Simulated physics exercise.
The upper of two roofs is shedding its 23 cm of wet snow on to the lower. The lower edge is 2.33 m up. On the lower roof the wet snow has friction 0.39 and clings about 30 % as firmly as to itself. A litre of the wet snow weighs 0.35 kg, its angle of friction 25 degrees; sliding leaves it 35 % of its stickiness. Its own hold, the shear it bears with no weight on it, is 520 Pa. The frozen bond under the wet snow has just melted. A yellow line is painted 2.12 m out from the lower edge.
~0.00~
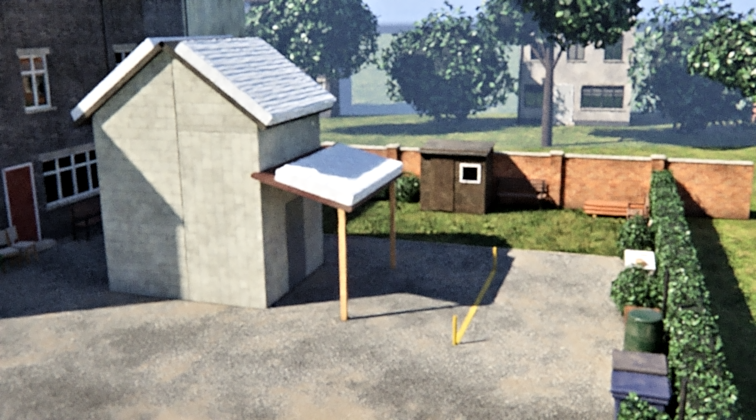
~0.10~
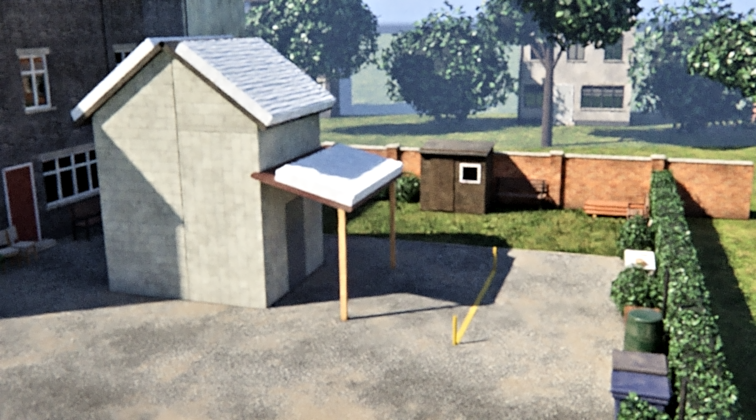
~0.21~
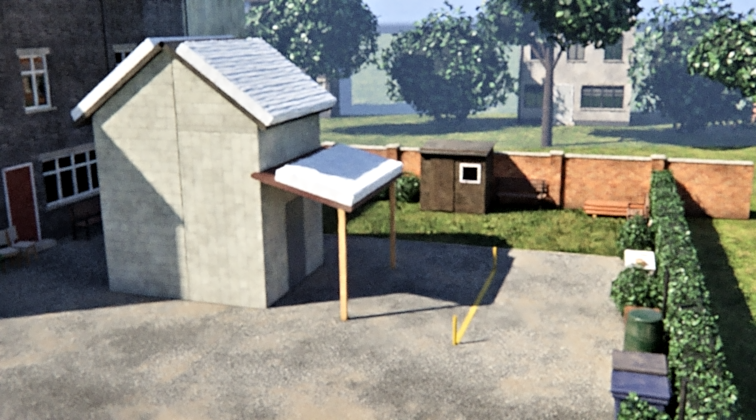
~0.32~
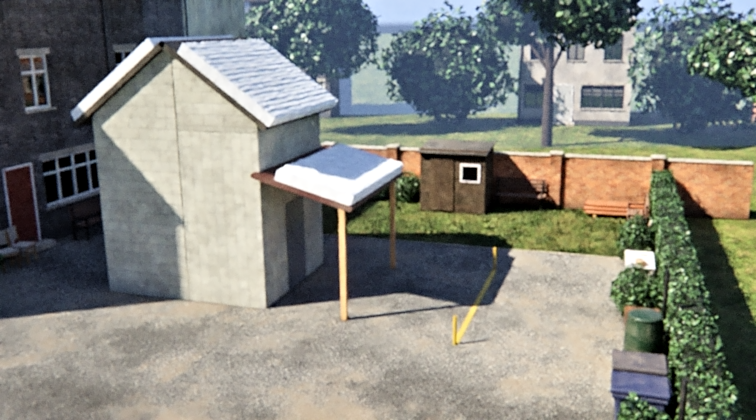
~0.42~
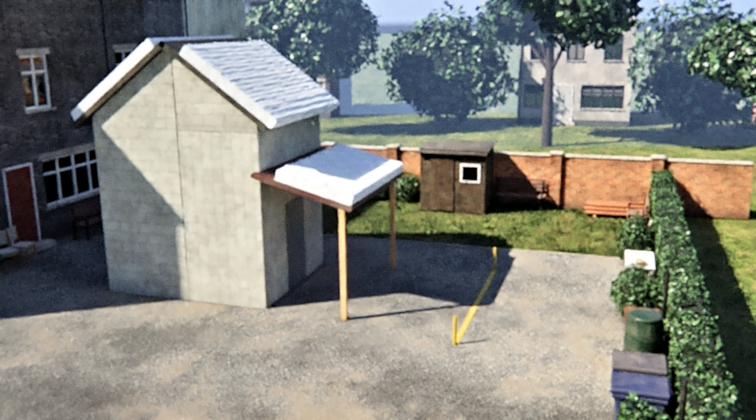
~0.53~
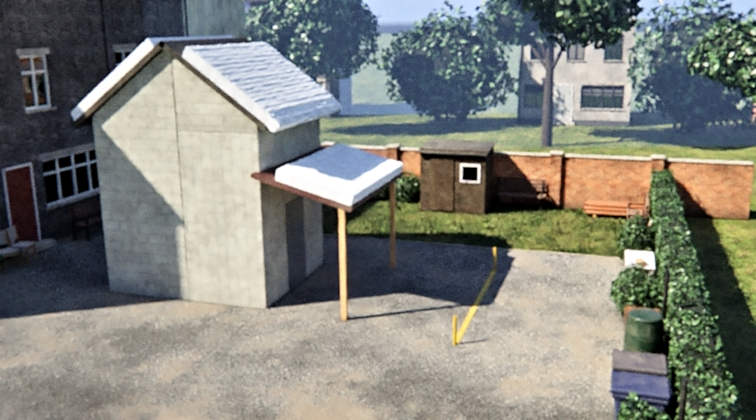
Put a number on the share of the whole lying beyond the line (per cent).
Expect roughly 0 %.
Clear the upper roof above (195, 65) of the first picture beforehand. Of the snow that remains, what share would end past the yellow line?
It would be near 0 %.
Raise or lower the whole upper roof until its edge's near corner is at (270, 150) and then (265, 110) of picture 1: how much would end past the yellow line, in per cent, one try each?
In turn about 0 %, 7 %.
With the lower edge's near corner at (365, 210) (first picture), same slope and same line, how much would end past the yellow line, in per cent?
It would be near 0 %.
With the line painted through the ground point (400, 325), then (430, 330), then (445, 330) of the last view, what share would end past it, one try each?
In turn about 20 %, 5 %, 2 %.
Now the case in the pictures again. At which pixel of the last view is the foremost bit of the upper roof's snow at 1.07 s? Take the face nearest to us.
At about (306, 177).
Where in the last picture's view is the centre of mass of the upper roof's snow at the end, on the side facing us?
Around (356, 243).
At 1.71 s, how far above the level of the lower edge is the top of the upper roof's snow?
Some 1.8 m.
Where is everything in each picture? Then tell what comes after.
Foremost bit of the wet snow at (267, 113), in the first frame.
Foremost bit of the wet snow at (268, 113), its middle shifted 7 mm, in the second frame.
Foremost bit of the wet snow at (268, 114), its middle shifted 2.7 cm, 1 % of it past the upper edge, in one piece, in the third frame.
Foremost bit of the wet snow at (270, 114), its middle shifted 6.0 cm, 3 % of it past the upper edge, in one piece, in the fourth frame.
Foremost bit of the wet snow at (272, 124), its middle shifted 11 cm, 5 % of it past the upper edge, in one piece, in the fifth frame.
Foremost bit of the wet snow at (275, 122), its middle shifted 18 cm, 8 % of it past the upper edge, cracking, in the sixth frame.
After 1.07 s, none is below the lower edge and 0 % is past the line.
After 1.71 s, none is below the lower edge and 0 % is past the line.
After 2.36 s, 3 % is below the lower edge and 0 % is past the line.
After 3.00 s, 40 % is below the lower edge and 0 % is past the line.
After 4.30 s, 47 % is below the lower edge and 0 % is past the line.
